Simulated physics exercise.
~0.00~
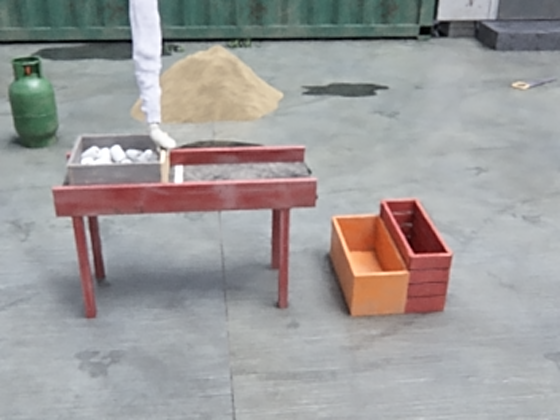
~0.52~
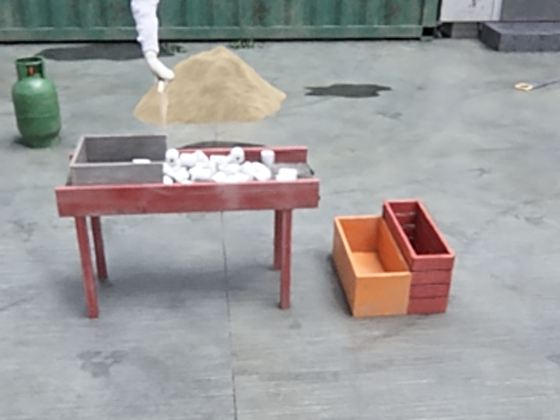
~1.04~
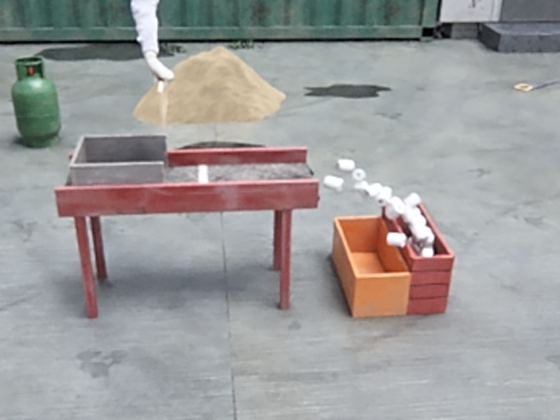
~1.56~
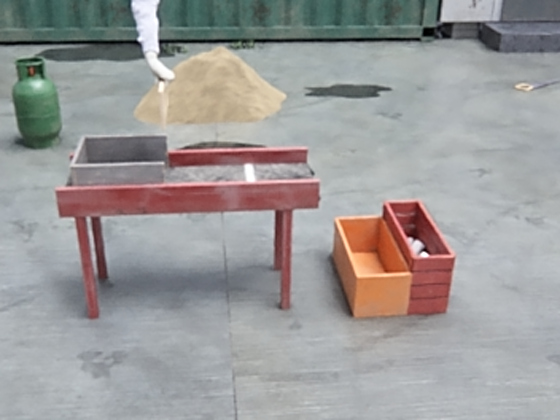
In the video, a gloved hand lifts away from a red table holding a grey pen of white rolls, which spill out rightward along the belt. They fly off its end toward the boxes, and the visible ones finish in the red tub, leaving the pen and belt clear.
